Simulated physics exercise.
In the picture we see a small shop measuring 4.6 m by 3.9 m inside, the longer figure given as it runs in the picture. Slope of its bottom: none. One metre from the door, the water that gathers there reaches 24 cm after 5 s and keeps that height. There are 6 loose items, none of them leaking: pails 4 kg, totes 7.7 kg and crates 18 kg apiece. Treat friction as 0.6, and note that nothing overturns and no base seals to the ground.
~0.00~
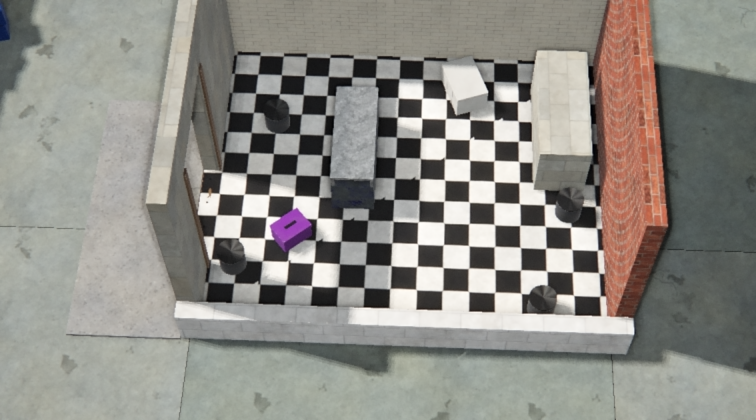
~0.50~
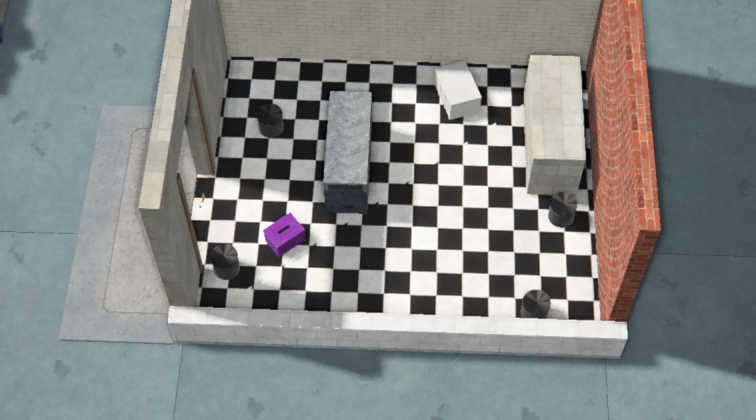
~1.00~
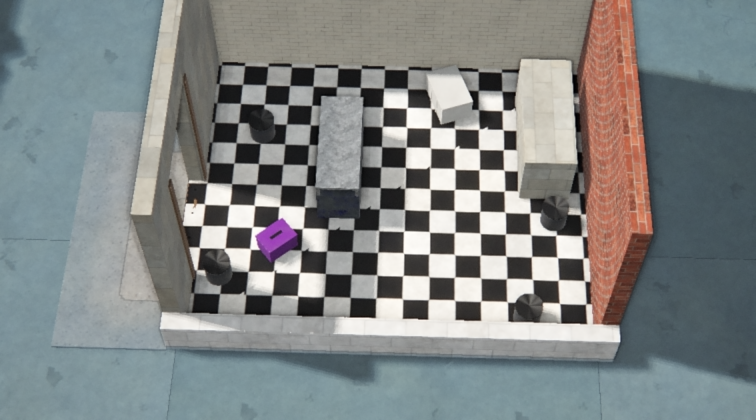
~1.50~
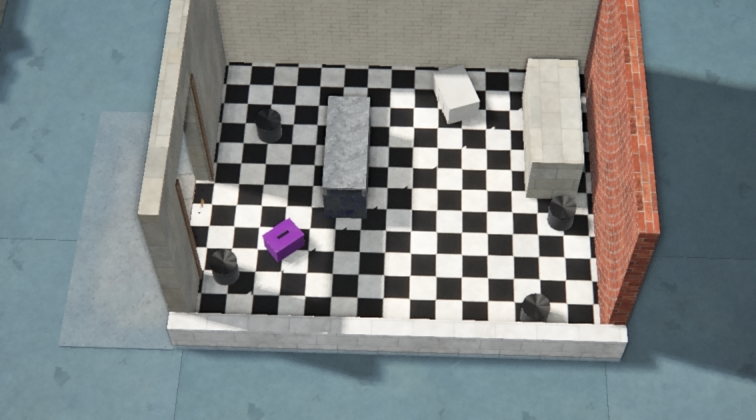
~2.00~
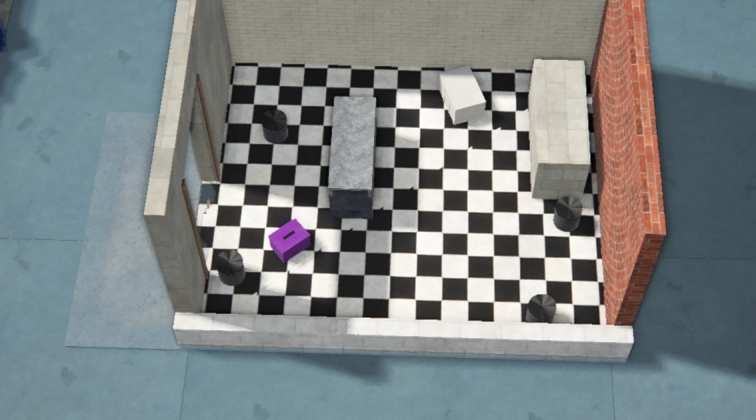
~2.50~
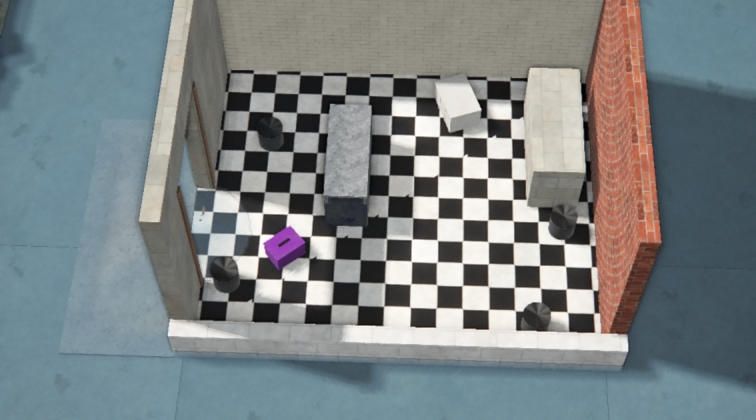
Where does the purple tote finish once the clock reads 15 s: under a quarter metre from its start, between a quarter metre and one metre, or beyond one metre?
It finishes past the one-metre mark.
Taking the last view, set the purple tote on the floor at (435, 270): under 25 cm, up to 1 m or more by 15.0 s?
Short answer, it is taken a long way.
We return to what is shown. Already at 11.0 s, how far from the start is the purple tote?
It is about 350 cm out of place by then.
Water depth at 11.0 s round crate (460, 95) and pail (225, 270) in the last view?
I'd put it at 10 cm and 6 cm respectively.
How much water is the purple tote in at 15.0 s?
Roughly 20 cm at that moment.
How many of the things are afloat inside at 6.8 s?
Tally: 0 of them.
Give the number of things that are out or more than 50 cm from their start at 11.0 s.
I make it 4 by then.
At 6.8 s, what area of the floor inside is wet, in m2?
Near 13 m2 in all.
After 3.5 s the purple tote is near (288, 245), 0.1 m from its start, aground; 0 afloat.
After 6.8 s the purple tote is near (473, 308), 2.3 m from its start, aground; 0 afloat.
After 11.0 s the purple tote is near (562, 319), 3.3 m from its start, afloat; 6 afloat.
After 15.0 s the purple tote is near (576, 248), 3.4 m from its start, afloat; 6 afloat.
